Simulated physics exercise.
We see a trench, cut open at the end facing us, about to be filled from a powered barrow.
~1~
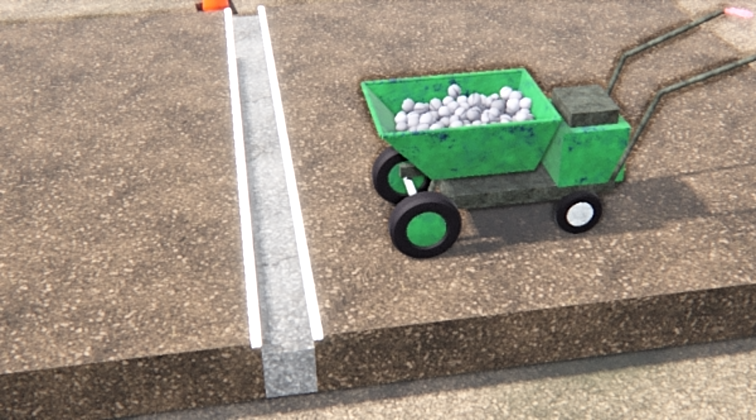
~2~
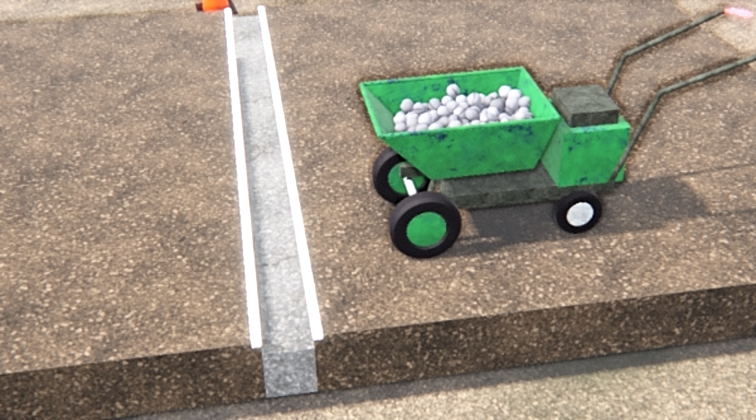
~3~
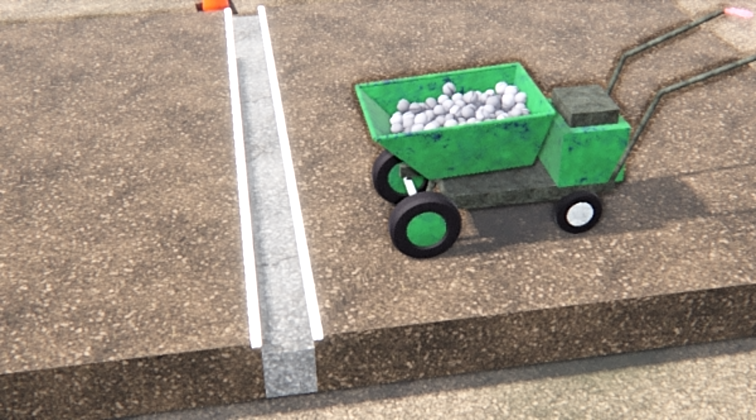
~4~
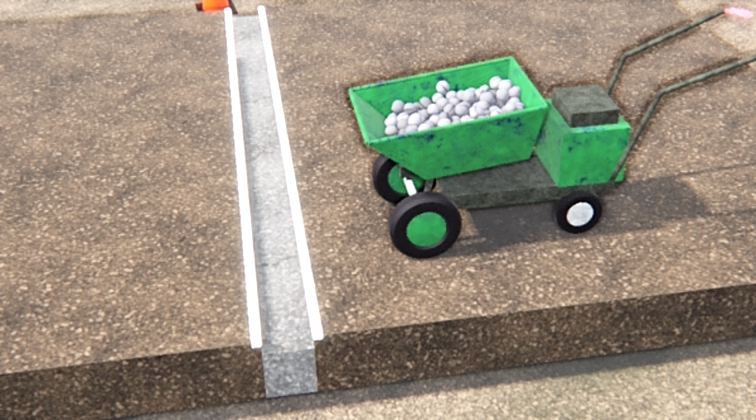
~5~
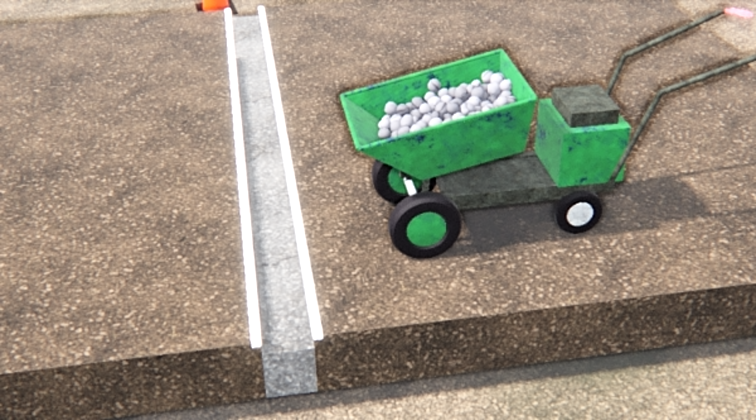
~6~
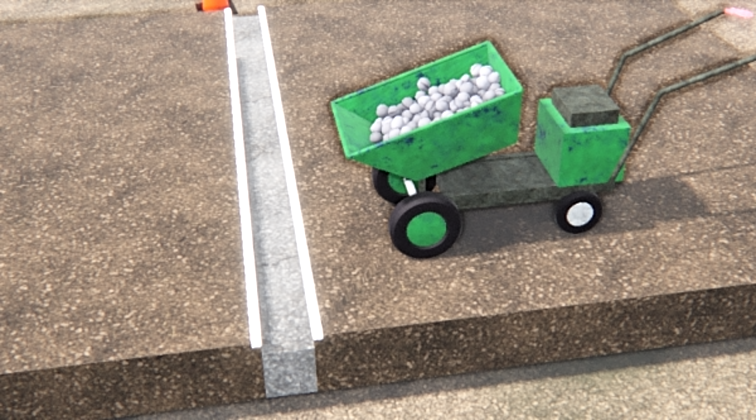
Beside a narrow trench, a green barrow's skip of pale cobbles slowly tilts toward the left.
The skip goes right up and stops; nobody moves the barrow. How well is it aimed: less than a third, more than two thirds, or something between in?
The trench takes from one third to two thirds.
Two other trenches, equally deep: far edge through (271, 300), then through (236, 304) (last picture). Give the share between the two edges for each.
About 30 and 60 per cent.
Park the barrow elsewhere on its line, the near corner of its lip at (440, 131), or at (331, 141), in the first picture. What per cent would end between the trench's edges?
The first gives 30 %, the second 0 %.
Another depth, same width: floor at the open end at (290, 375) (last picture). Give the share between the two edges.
Roughly 80 in a hundred.
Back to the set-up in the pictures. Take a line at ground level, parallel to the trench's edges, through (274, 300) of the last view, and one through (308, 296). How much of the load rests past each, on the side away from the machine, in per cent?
About 30 and 60 per cent.
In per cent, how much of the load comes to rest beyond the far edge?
Some 15 per cent.
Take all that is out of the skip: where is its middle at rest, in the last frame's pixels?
Roughly at (268, 237).
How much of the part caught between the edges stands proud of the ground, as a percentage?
Roughly 50 in a hundred.
Soon, skip tipped steeply; all in the skip.
A while on, skip tipped right over; about two thirds in the skip; a stray few short of the trench; about a third in or heaped over the trench; a stray few beyond it; a stray few falling.
Towards the end, skip tipped right over; about a third in the skip; a stray few short of the trench; about half in or heaped over the trench; a small part beyond it.
Finally, skip tipped right over; about a third in the skip; a stray few short of the trench; about half in or heaped over the trench; a small part beyond it.
